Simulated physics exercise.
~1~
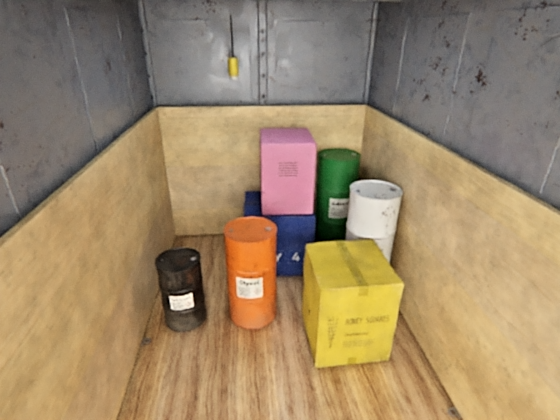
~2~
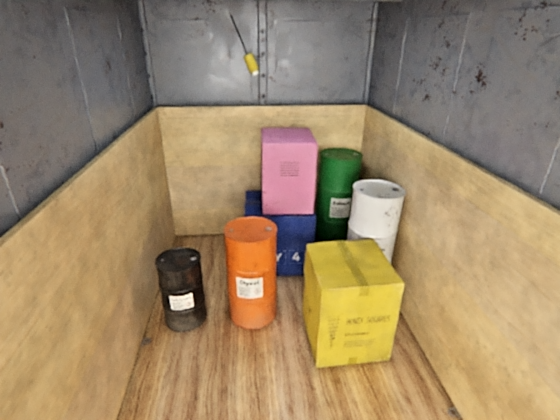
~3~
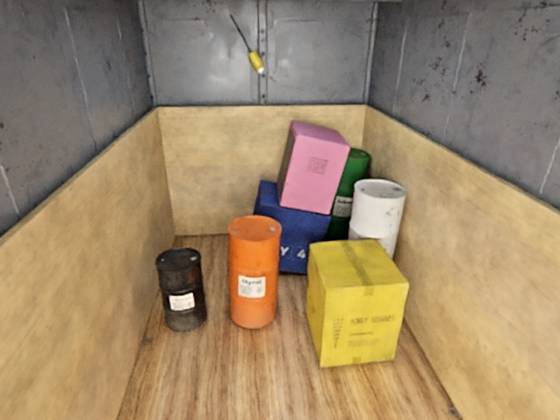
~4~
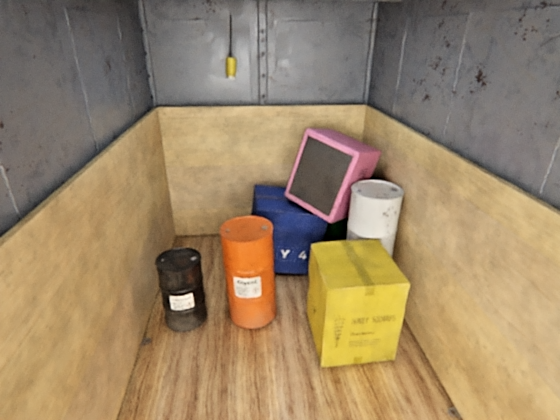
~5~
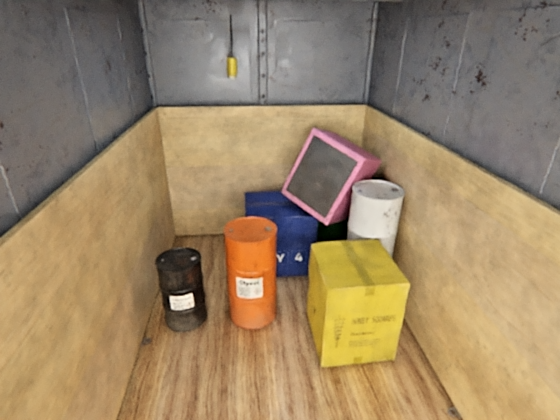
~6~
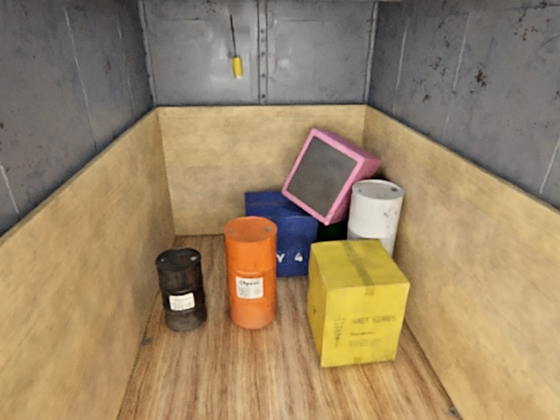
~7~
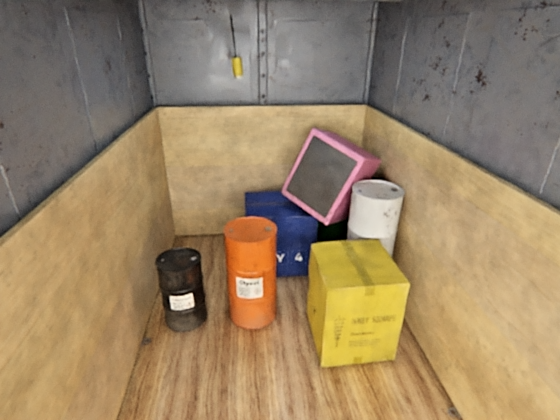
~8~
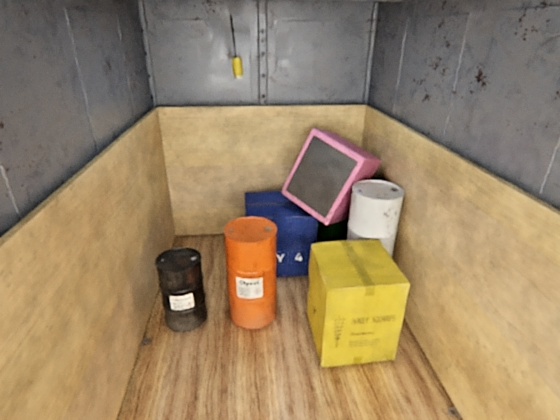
A yellow box sat near drums and other boxes in a van's load bay as the hanging lamp swung; the pink appliance slid right off the blue box, which shifted slightly, and ended up leaning beside the white drum, hiding the green one.
